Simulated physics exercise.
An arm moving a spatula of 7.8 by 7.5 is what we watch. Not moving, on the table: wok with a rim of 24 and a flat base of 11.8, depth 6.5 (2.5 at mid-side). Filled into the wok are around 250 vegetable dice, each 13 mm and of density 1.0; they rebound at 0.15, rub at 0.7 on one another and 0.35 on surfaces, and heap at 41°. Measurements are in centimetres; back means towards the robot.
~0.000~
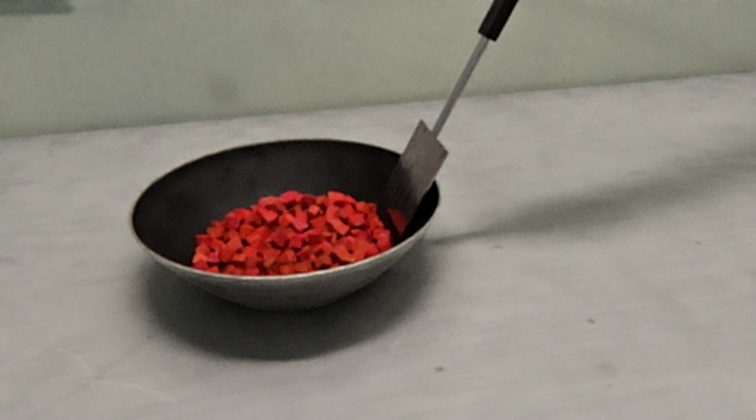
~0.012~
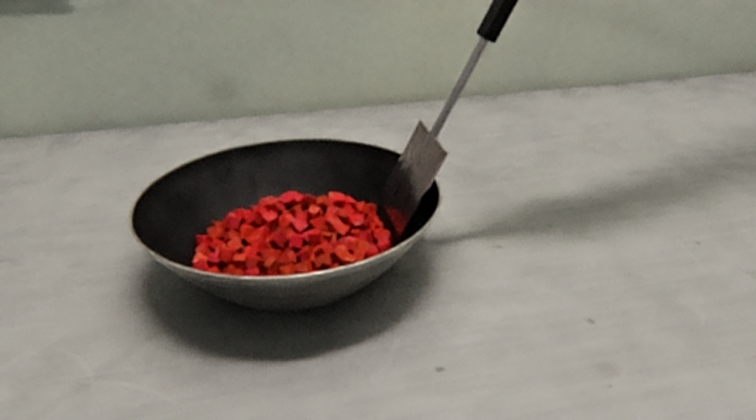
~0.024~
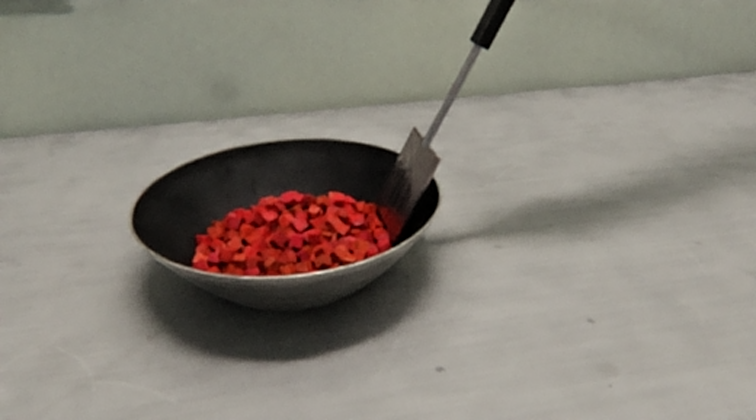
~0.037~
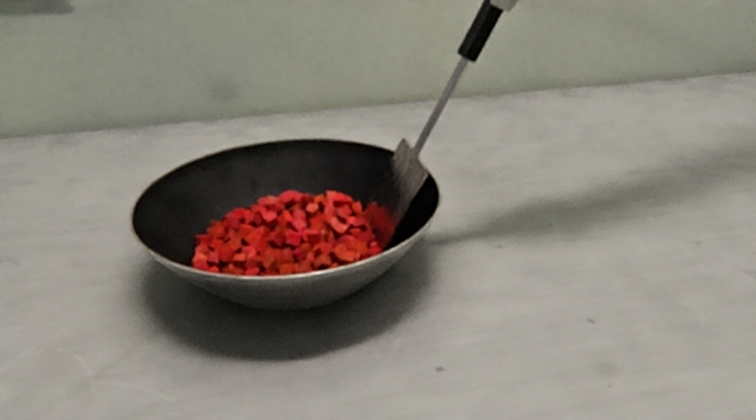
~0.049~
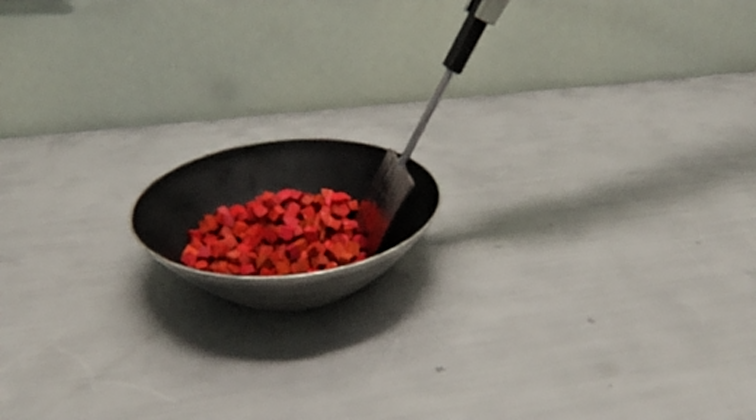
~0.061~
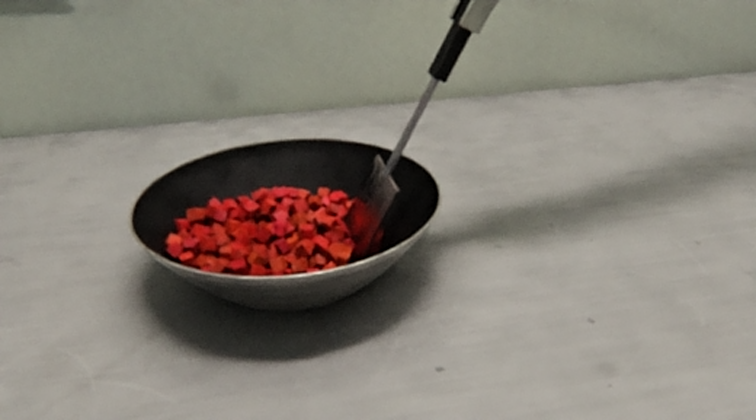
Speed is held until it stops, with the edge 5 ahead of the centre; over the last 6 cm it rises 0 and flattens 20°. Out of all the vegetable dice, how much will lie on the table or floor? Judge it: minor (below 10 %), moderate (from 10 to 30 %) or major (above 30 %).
My judgement: Moderate.
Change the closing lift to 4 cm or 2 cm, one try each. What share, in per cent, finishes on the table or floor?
It comes to around 15 per cent on the first try and around 15 per cent on the second.
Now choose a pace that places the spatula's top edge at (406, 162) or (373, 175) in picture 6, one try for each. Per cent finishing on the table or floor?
Respectively, some 5 and 25 per cent.
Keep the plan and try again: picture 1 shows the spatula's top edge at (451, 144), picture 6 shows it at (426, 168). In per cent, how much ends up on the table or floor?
Around 5 per cent finishes on the table or floor.
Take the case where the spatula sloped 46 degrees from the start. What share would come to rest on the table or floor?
That would leave close to 10 per cent on the table or floor.
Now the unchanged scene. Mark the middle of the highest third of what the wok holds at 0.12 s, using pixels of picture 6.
Near pixel (190, 217).
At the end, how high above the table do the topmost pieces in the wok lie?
Some 7.5 cm above the table.
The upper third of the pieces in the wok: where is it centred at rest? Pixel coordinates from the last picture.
You'll find it at about (184, 221).
After 0.09 s, sloping 61°, highest piece 9 above the table; 247 in the wok, 1 on the blade or in flight.
After 0.12 s, sloping 53°, highest piece 15 above the table; 242 in the wok, 6 on the blade or in flight.
After 0.34 s, sloping 42°, highest piece 33 above the table; 204 in the wok, 39 on the table or floor, 5 on the blade or in flight.
After 1.39 s, sloping 42°, highest piece 7 above the table; 204 in the wok, 44 on the table or floor.
At rest, 204 in the wok, 44 on the table or floor. That is 18 % on the table or floor.
